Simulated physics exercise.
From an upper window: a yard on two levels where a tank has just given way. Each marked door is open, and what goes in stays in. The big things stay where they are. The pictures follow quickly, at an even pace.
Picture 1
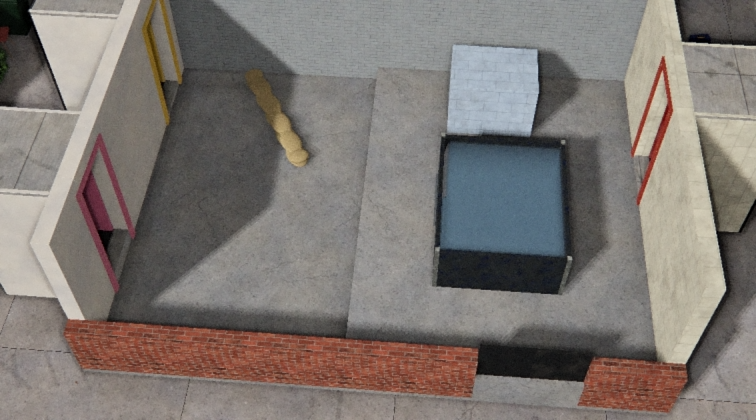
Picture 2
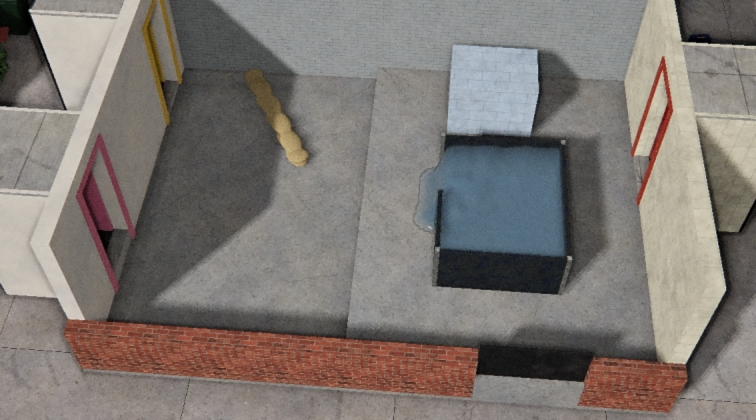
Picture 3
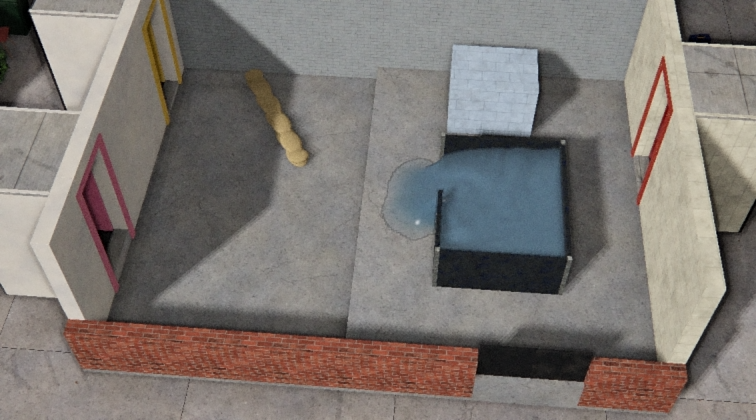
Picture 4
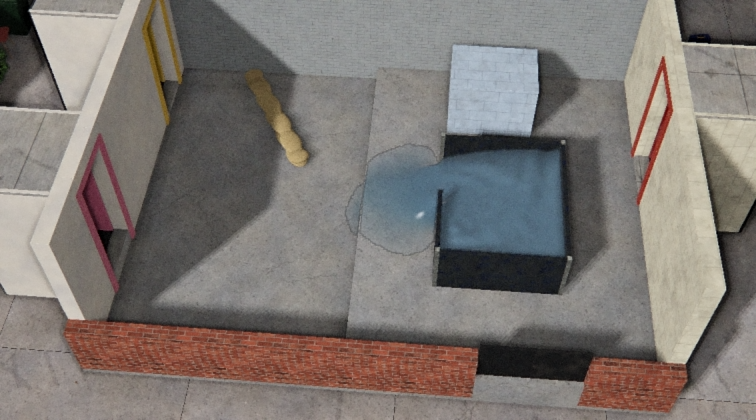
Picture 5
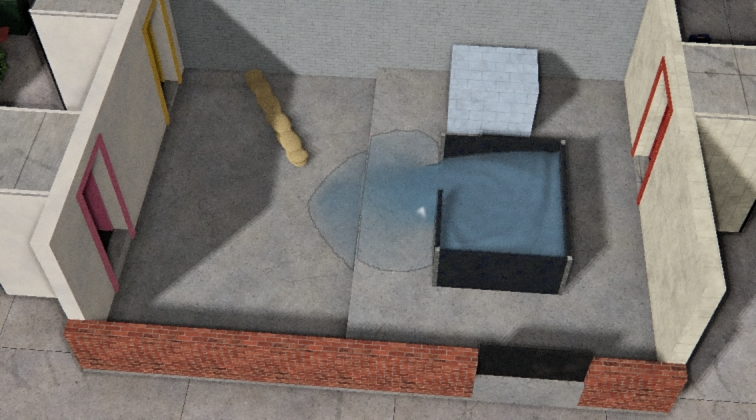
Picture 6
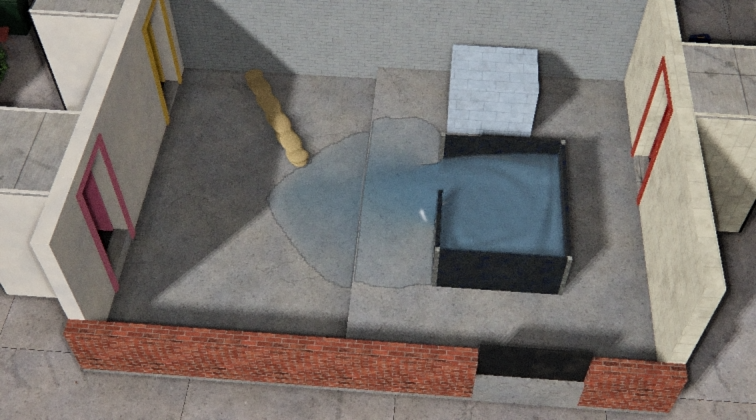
A dark, open-topped tank of blue water stands on the right side of a grey walled yard on two levels, seen from high above by a still camera. A pale block sits behind it, a tan knobbly piece lies at left, and pink, yellow and red doorframes line the side walls above a low brick wall. Water pours through a gap in the tank's left side and spreads leftward in a widening, rounded sheet across the step.
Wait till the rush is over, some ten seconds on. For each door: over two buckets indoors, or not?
In the end: The yellow door lets in a lot; the red door admits no more than that; the pink door admits no more than that.
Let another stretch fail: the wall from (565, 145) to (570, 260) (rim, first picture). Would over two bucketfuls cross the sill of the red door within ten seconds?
The red door passes that mark.
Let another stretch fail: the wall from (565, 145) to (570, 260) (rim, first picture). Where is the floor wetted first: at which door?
The red-painted one.
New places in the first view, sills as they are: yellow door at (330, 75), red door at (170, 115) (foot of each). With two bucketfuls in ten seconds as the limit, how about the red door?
Then: The red one takes more.
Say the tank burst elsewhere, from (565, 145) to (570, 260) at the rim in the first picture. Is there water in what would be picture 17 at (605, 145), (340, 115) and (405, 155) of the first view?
In turn: Covered, clear, no water.
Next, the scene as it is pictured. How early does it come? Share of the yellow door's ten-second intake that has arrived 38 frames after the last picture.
Near 60 in a hundred.
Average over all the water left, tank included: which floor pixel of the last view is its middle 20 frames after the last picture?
At about (329, 205).
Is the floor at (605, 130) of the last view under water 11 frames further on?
There: Clear.
A moment on, water covers 40 % of the floor; the yellow door not reached, the red door not reached, the pink door not reached.
Next, water covers 55 % of the floor; the yellow door wet at the sill, nothing in, the red door not reached, the pink door wet at the sill, nothing in.
Then, water covers 55 % of the floor; the yellow door under two buckets in, the red door not reached, the pink door wet at the sill, nothing in.
Later, water covers 55 % of the floor; the yellow door over two buckets in, the red door not reached, the pink door wet at the sill, nothing in.
In the end, water covers 55 % of the floor; the yellow door far over two buckets in, the red door not reached, the pink door wet at the sill, nothing in.
